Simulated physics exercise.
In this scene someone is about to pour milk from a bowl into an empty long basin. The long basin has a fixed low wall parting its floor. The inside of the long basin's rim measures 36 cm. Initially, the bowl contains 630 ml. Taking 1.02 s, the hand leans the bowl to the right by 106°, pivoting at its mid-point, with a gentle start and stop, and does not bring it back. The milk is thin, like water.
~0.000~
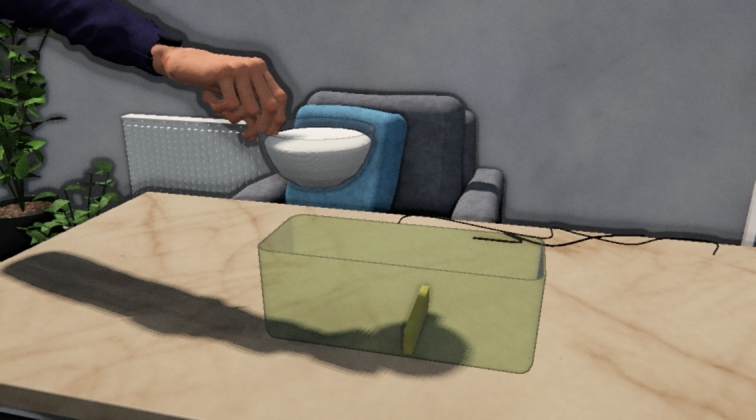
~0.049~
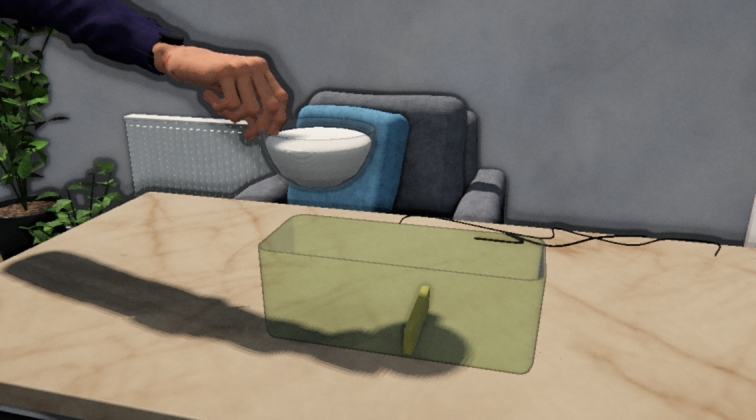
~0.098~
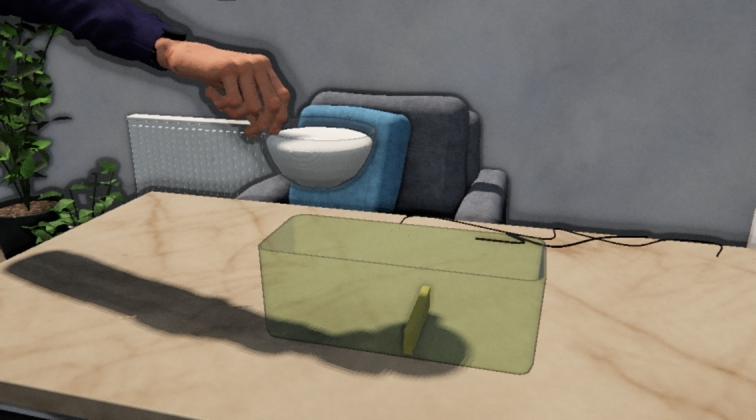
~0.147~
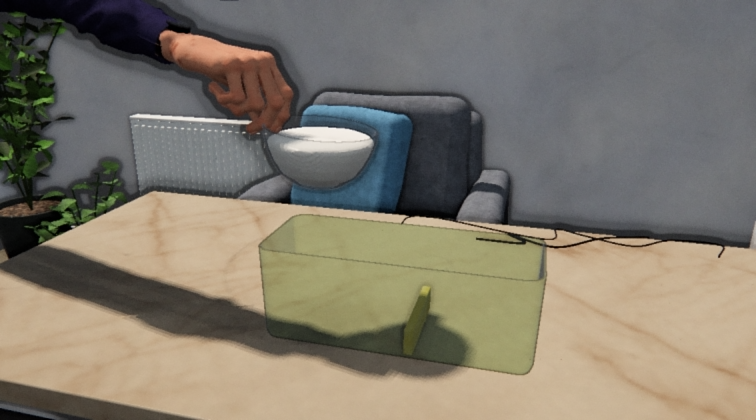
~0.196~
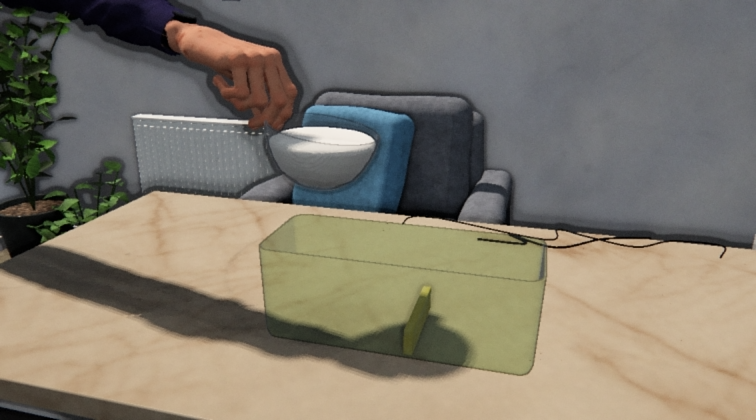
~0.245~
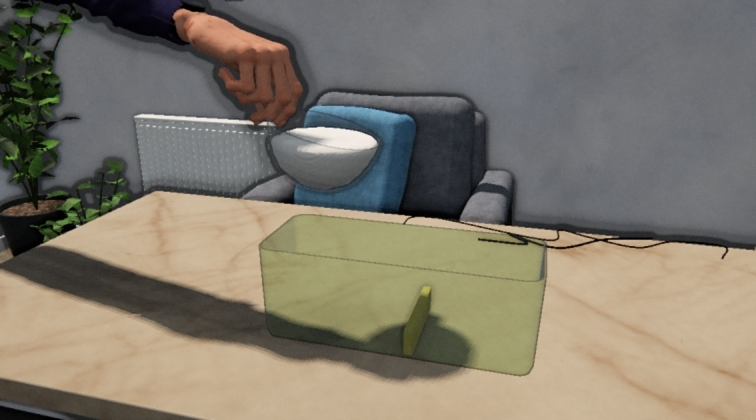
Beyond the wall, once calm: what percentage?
49 out of 100.
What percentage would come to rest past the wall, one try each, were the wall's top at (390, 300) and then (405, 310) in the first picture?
In turn about 80 and 65 per cent.
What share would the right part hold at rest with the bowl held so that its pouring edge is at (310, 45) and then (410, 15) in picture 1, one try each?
About 10 %, then about 85 %.
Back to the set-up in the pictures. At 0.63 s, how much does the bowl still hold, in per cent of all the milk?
Roughly 38 per cent.
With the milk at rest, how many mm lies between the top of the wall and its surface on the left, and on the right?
Noted: Left near 24 mm, right near 20 mm.
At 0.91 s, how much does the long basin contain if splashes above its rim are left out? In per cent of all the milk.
I reckon close to 96 per cent.
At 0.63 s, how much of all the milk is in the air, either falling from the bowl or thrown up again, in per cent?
It comes to roughly 34 per cent.
By 0.63 s the tilt is 72° and 39 per cent is still to pour, 11 is left of the wall and 17 right of it.
By 0.91 s the tilt is 103° and 1 per cent is still to pour, 47 is left of the wall and 49 right of it.
By 1.20 s the tilt is 106° and 0 per cent is still to pour, 50 is left of the wall and 49 right of it.
By 1.52 s the tilt is 106° and 0 per cent is still to pour, 50 is left of the wall and 49 right of it.
At rest 50 per cent lies left of the wall, 49 right of it and 1 outside.
